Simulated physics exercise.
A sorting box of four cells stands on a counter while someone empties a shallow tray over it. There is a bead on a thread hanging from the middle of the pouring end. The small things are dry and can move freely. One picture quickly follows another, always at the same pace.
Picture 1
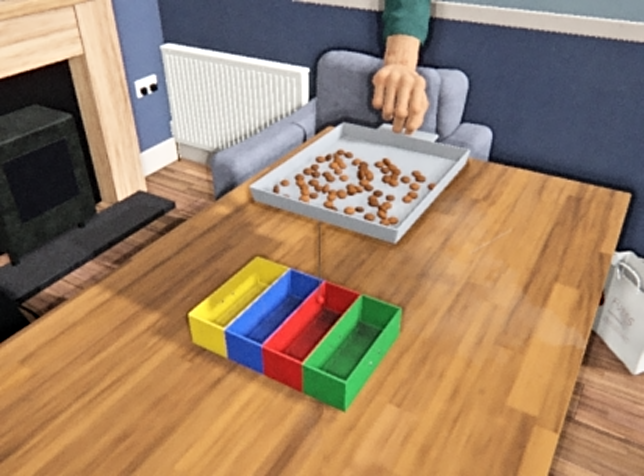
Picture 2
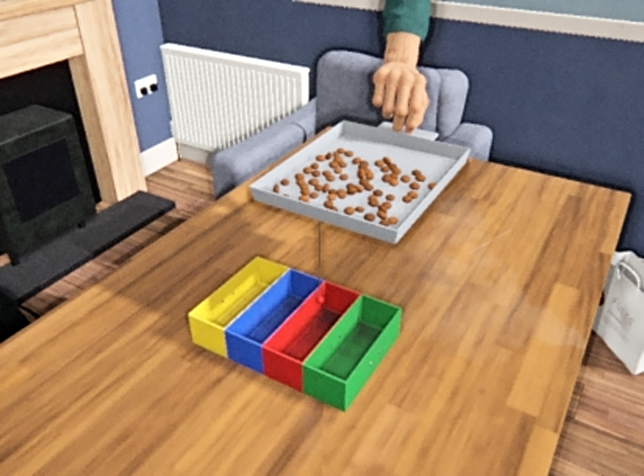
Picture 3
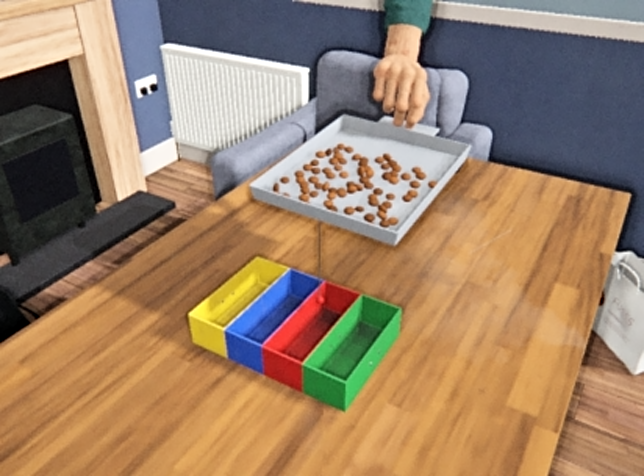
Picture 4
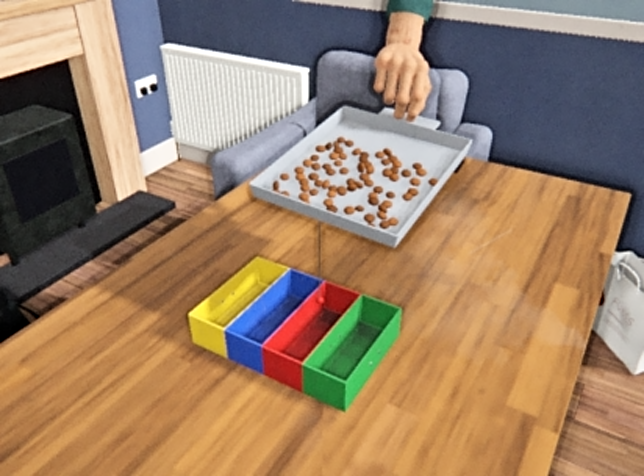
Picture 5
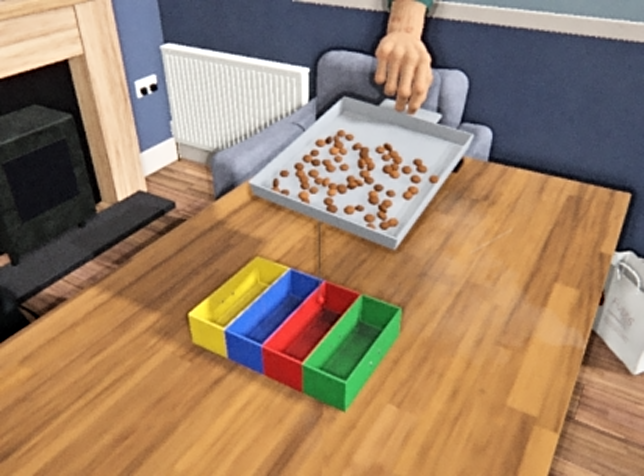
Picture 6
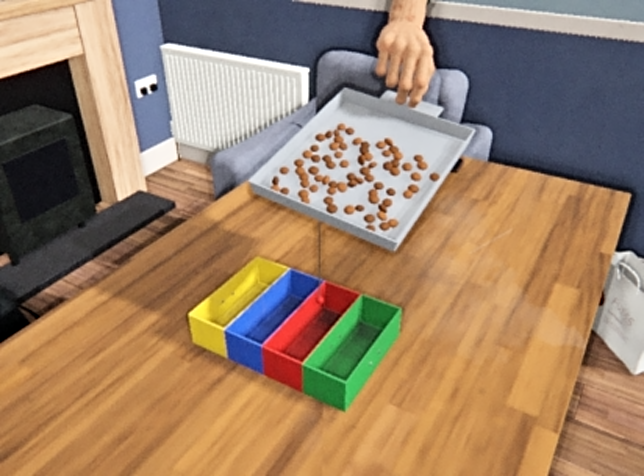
In a blue-walled room with a fireplace at left and a white radiator behind, a wooden table is seen from above at an angle by a still camera. A yellow, blue, red and green sorting box sits before a shallow grey tray of small brown pieces, held by a green-sleeved hand. The hand slowly raises the tray's far end, slanting it slightly toward its near right corner, while the pieces barely shift.
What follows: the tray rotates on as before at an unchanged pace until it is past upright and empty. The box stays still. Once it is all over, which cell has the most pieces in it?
The green cell.
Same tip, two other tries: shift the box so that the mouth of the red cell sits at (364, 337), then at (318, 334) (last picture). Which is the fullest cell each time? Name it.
With the first placing it's that red cell, with the second it's that green cell.
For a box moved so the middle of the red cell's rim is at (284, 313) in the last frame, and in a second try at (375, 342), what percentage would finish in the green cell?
You'd get 10 in a hundred the first time and 10 in a hundred the second.
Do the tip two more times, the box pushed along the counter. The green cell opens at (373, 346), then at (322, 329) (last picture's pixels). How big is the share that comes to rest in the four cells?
Well, you'd get about 90 per cent and then about 10 per cent.
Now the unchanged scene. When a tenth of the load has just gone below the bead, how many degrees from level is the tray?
Reading: Some 100°.
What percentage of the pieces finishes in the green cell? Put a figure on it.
About 70 %.
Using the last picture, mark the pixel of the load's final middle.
Near pixel (362, 357).
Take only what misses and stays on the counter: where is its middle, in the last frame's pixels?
It's centred at about (435, 391).
Soon after the last picture, tray tipped steeply; all on the tray.
A little later, tray tipped right over; nearly all on the tray; a stray few in the green cell; a small part falling or outside the box.
Later still, tray tipped past a quarter turn; about two thirds in the green cell; a stray few in the red cell; about a quarter falling or outside the box.
At rest, tray tipped past a quarter turn; about two thirds in the green cell; a stray few in the red cell; none in the blue cell; none in the yellow cell; about a quarter outside the box.
